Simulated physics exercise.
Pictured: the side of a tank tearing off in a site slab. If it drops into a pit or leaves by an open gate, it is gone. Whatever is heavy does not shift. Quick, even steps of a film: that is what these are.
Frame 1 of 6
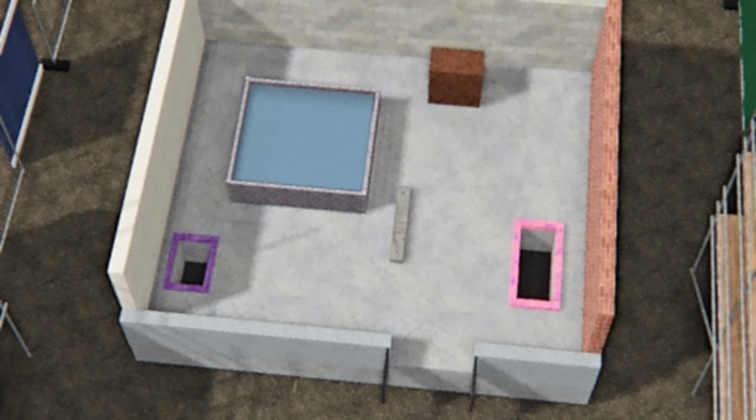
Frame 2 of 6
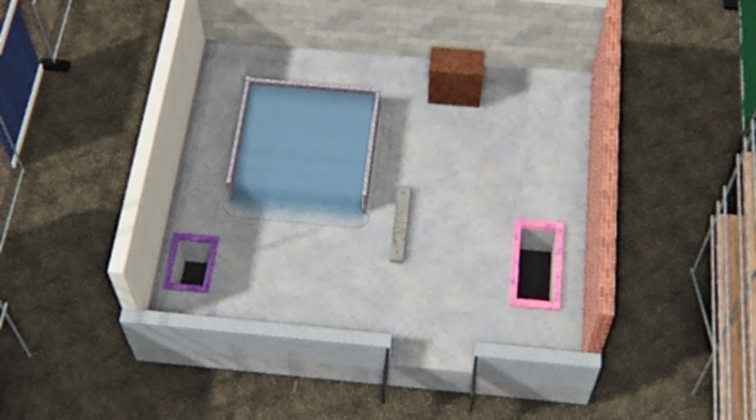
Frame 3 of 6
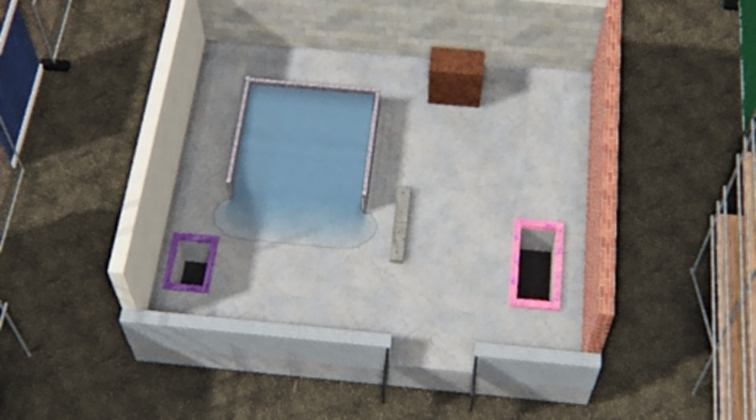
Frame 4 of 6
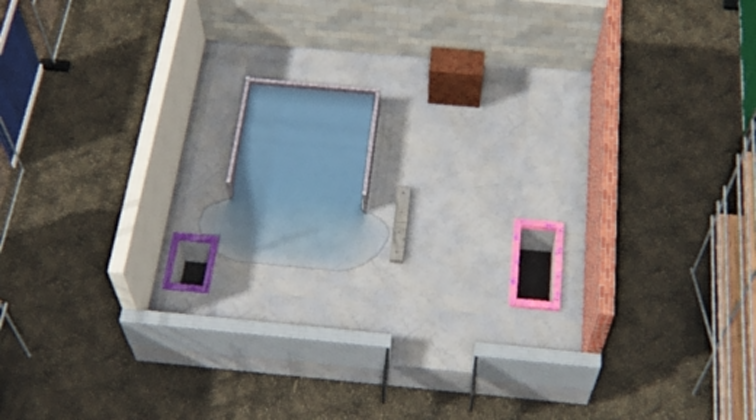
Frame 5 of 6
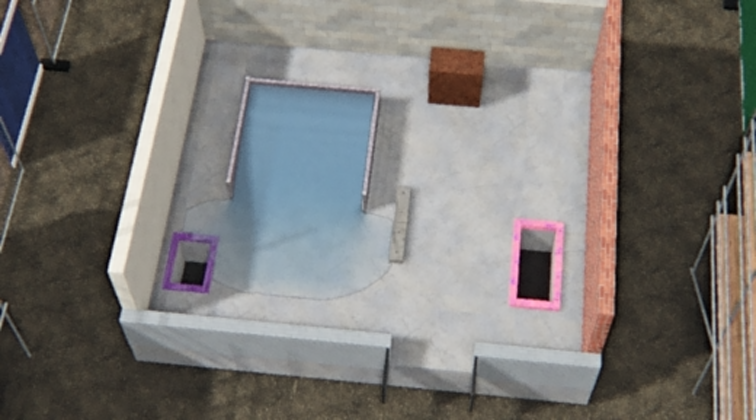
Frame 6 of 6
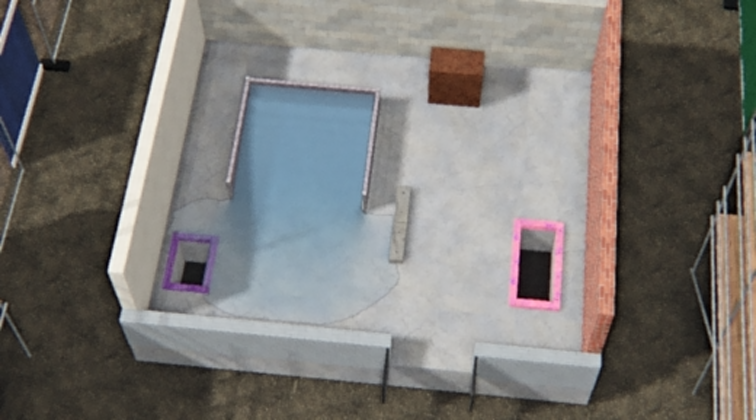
A large tank of blue water stood inside a walled yard until its near side gave way, and the water spread across the grey floor around the purple-framed hole and reached the low front wall.
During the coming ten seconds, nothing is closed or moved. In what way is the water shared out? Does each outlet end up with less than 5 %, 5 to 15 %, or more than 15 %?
The gate will be a middling outlet at five to fifteen per cent. The pink pit will be a minor outlet short of five per cent. The purple pit will be a major outlet past fifteen per cent.
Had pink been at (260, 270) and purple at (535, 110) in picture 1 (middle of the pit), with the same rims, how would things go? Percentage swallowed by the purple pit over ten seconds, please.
The purple pit takes 0 per cent.
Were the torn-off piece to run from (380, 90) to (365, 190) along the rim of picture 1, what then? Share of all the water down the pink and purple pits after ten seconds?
Roughly, in per cent: Pink 4, purple 2.
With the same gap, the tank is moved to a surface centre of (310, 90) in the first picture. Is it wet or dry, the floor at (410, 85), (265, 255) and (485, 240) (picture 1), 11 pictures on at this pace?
Going through the three spots, I'd say high and dry, swamped, high and dry.
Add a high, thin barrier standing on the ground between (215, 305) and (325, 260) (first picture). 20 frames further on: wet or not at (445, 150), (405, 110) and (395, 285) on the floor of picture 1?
Going spot by spot: High and dry, then high and dry, then drenched.
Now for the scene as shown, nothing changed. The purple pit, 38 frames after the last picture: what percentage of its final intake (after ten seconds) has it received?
Share by then: 90 in a hundred.
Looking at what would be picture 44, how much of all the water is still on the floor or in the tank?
Estimate: 74 %.
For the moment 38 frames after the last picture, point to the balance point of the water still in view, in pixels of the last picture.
The water's centre sits above (351, 244).
A moment on, water covers 25 % of the floor; the gate 0 %, the pink pit 0 %, the purple pit 1 %.
Next, water covers 30 % of the floor; the gate 1 %, the pink pit 0 %, the purple pit 3 %.
Then, water covers 45 % of the floor; the gate 4 %, the pink pit 0 %, the purple pit 9 %.
Later, water covers 75 % of the floor; the gate 7 %, the pink pit 1 %, the purple pit 18 %.
In the end, water covers 95 % of the floor; the gate 10 %, the pink pit 1 %, the purple pit 20 %.
